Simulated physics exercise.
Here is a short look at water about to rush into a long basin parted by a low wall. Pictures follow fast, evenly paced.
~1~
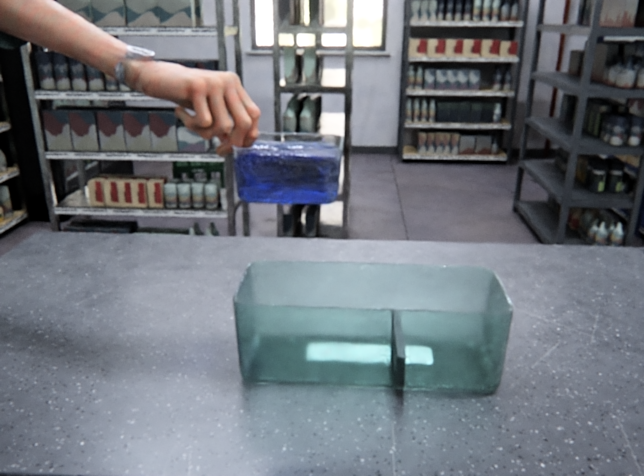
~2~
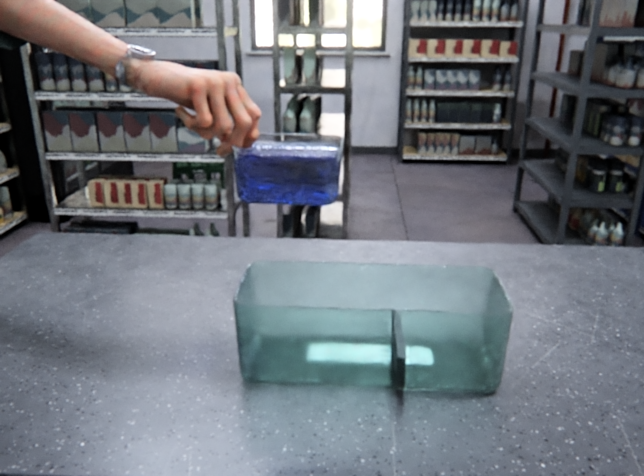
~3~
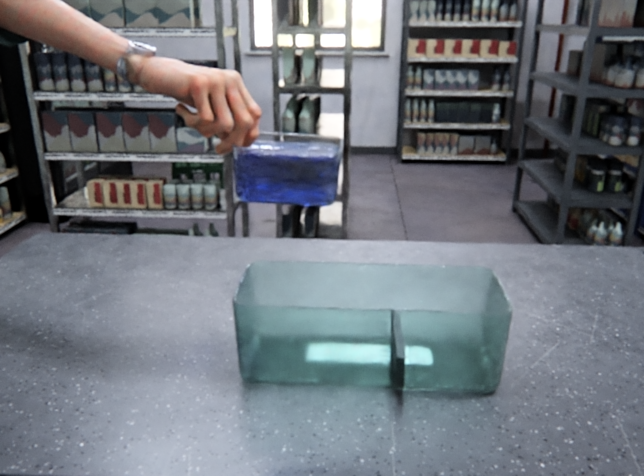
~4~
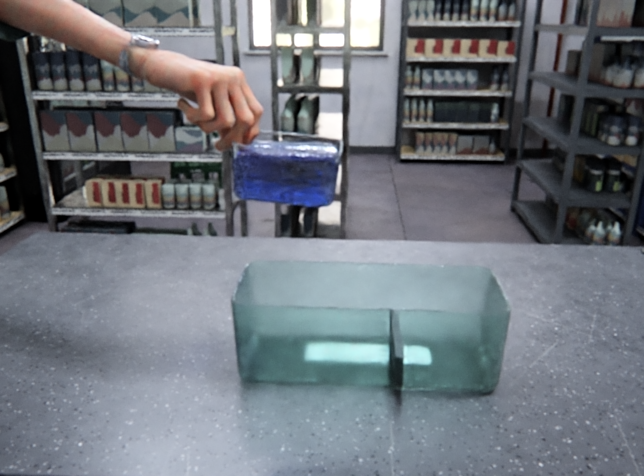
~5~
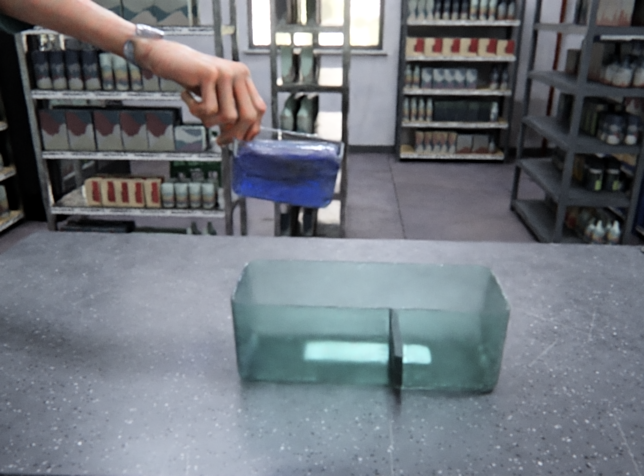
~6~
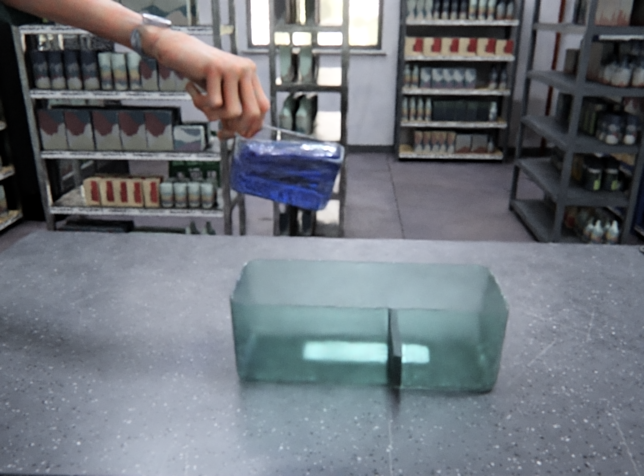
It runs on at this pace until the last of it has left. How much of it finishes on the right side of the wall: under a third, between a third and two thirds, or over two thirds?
Between a third and two thirds.
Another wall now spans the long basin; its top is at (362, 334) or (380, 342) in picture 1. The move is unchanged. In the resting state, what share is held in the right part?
80 per cent, then 65 per cent, roughly.
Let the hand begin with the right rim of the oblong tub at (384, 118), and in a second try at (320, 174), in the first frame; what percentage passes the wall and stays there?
First place gives some 80 %, second place some 0 %.
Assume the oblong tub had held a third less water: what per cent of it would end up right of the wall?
It works out near 15 percent.
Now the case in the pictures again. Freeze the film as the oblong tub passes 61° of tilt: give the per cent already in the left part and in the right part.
On the left near 10 in a hundred, on the right near 15 in a hundred.
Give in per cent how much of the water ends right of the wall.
Close to 50 per cent.
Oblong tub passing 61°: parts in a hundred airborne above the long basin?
It works out to about 30 percent.
A moment on, the oblong tub is tipped part way and 43 per cent is still to pour, 10 is left of the wall and 15 right of it.
Next, the oblong tub is tipped on its side and 9 per cent is still to pour, 34 is left of the wall and 49 right of it.
Then the oblong tub is tipped right over and 0 per cent is still to pour, 48 is left of the wall and 50 right of it.
Later the oblong tub is tipped right over and 0 per cent is still to pour, 49 is left of the wall and 50 right of it.
At rest 49 per cent lies left of the wall, 50 right of it and 1 outside.
